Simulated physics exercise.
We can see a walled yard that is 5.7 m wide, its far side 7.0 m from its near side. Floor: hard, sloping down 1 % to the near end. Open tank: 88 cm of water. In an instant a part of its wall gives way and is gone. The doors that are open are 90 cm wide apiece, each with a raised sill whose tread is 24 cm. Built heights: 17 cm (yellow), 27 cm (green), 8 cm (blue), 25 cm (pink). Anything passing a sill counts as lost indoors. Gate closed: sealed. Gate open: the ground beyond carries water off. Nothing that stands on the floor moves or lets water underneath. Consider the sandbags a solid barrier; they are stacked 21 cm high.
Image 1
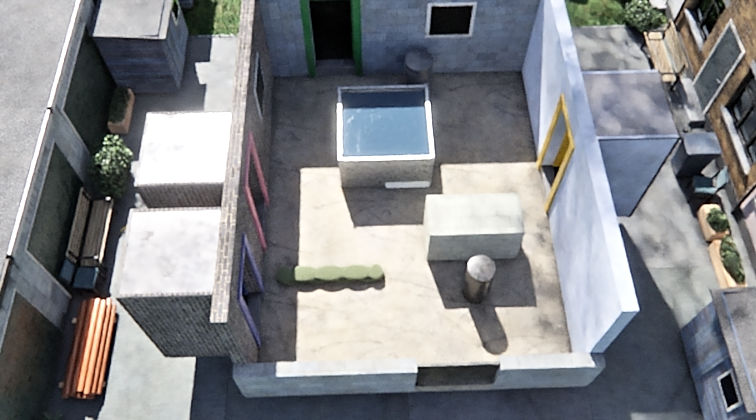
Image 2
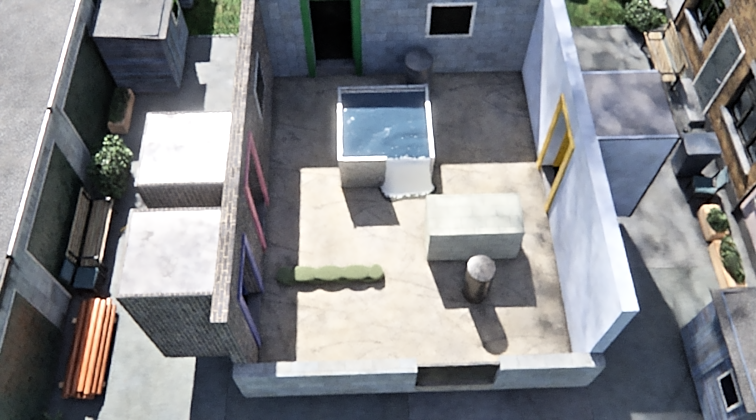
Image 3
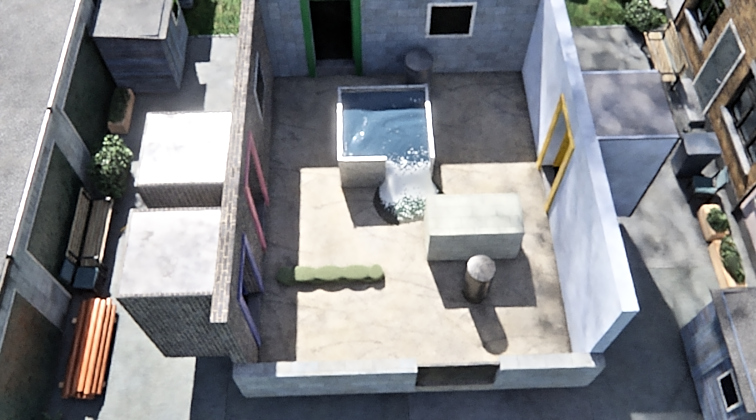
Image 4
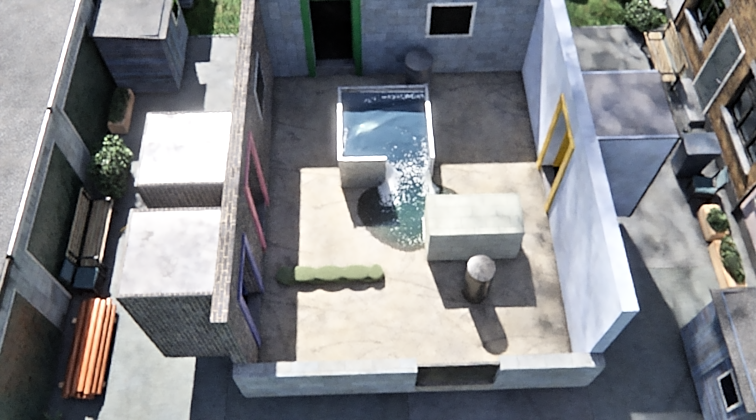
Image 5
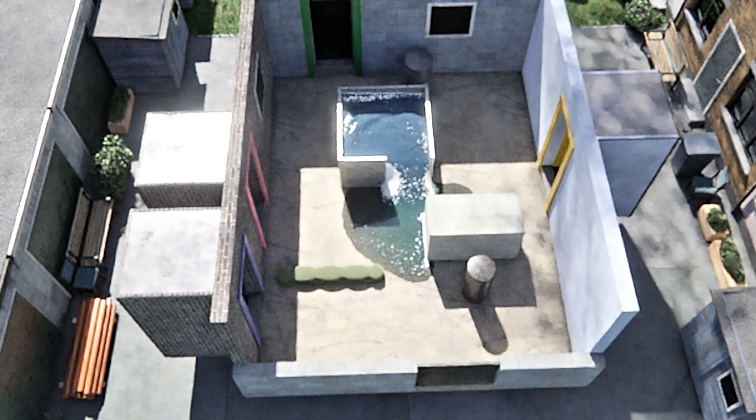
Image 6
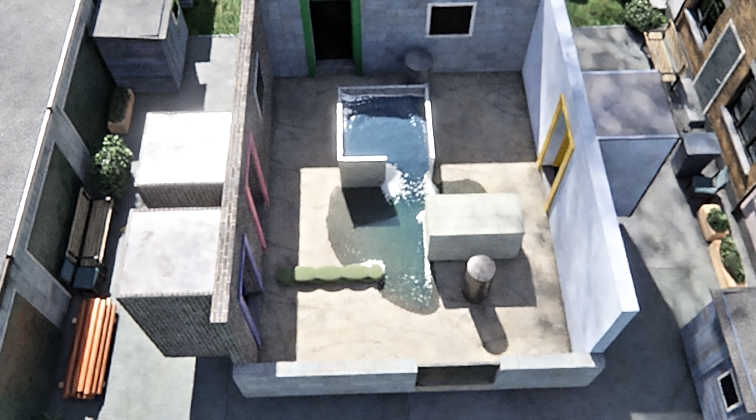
The video shows a walled yard from above, where a square tank of still water opens at its front wall and water pours out, spreading across the paving between a pale block and a low green barrier.
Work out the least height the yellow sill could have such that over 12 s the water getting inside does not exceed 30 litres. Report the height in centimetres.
The least height is about 23 cm.
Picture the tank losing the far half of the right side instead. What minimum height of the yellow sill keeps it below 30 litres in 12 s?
If so: Around 14.0 cm.
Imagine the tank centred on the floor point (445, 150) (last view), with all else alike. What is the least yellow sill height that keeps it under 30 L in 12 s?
I'd put it at close to 34 cm.
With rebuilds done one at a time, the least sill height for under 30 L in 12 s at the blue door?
I'd raise blue to close to 10.5 cm.
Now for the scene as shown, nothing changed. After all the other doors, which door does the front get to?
It is the green one.
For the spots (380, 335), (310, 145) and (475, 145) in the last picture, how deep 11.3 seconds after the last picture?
In order: Around 10, 7 and 4 cm.
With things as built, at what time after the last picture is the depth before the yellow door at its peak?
Peak time: About 1.0 s.
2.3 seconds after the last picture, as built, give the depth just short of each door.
Lab note, depth in cm: Yellow 21; green 0; blue 10; pink 10.
Then, 0.7 s after the last picture water covers 30 % of the floor, deepest (52 cm) near (428, 222); 26 cm at the yellow door, 1 litre in over its 17 cm sill.
Then, 2.3 s after the last picture water covers 60 % of the floor, deepest (32 cm) near (428, 222); 21 cm at the yellow door, 76 litres in over its 17 cm sill.
Then, 11.3 s after the last picture water covers 95 % of the floor, deepest (12 cm) near (268, 378); 8 cm at the yellow door, 86 litres in over its 17 cm sill.
At the yellow door as built, the water peaked near 31 cm, 0.9 s after the last picture.
Run again over the same 12 s with other heights there, 45 litres in over 21 cm, 9 litres over 29 cm. The limit of 30 litres is kept from about 23 cm up.
